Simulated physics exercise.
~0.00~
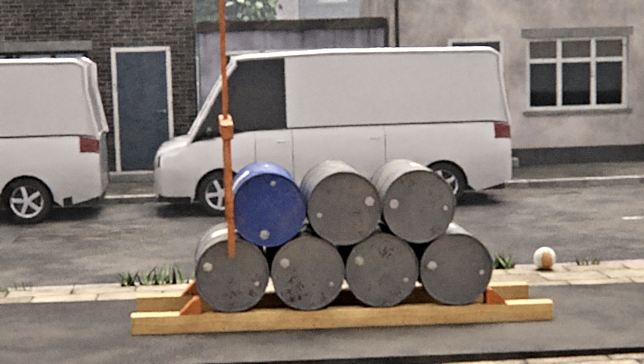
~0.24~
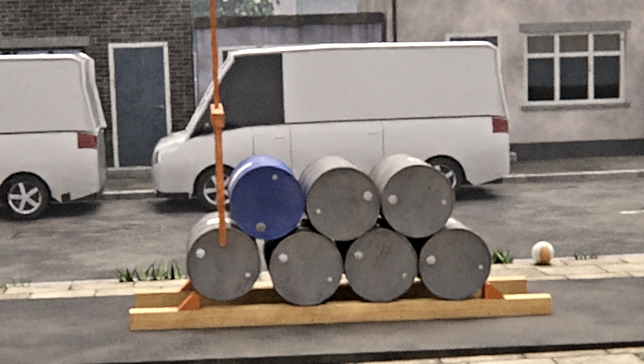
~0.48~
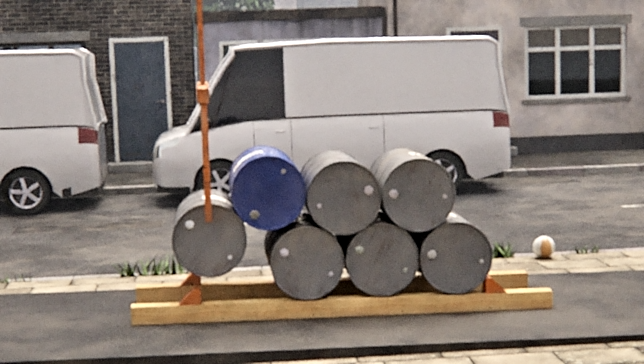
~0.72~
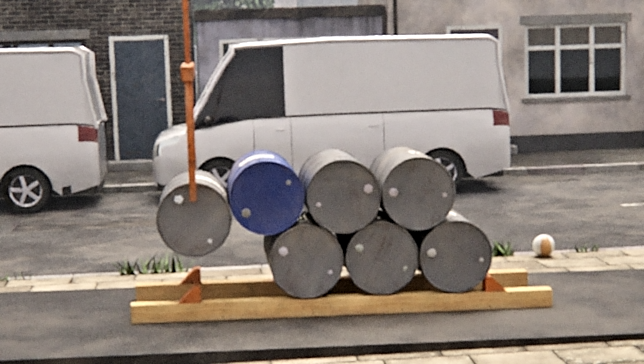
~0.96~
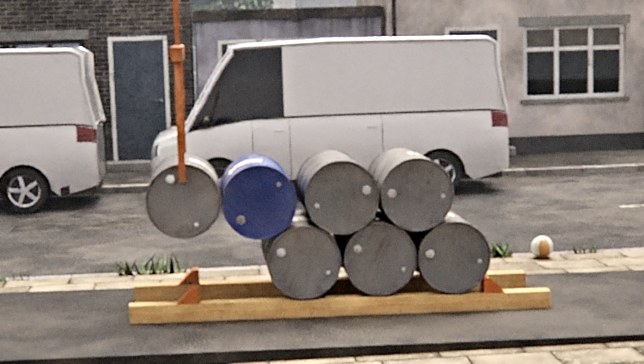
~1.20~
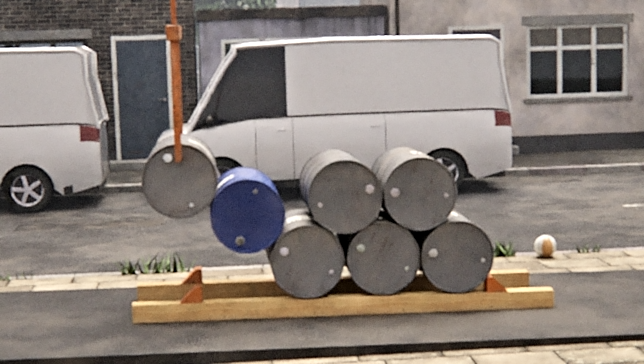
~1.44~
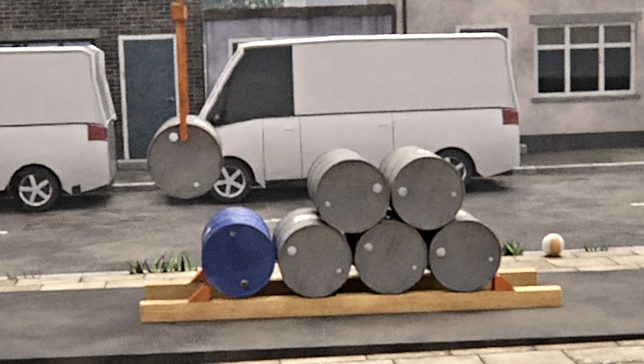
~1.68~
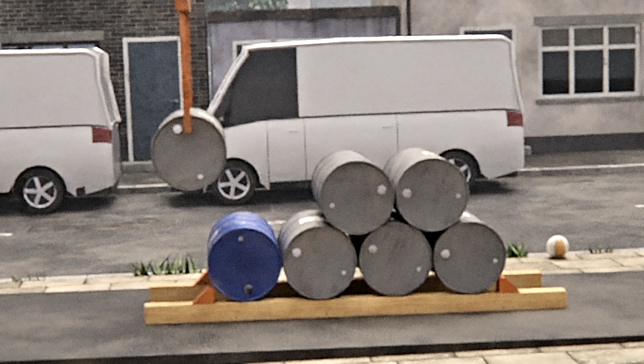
The clip opens on seven drums stacked on a timber base beside a road, four below and three above, with the blue one at the upper left and white vans parked behind. An orange hoist holds the grey drum at the lower left and draws it out to the left and upward. The blue drum stays up at first, beside the rising grey one. Then it tips left and drops into the gap below. It ends upright in line at the left of the bottom row, while the grey drum hangs above it and the others remain stacked.
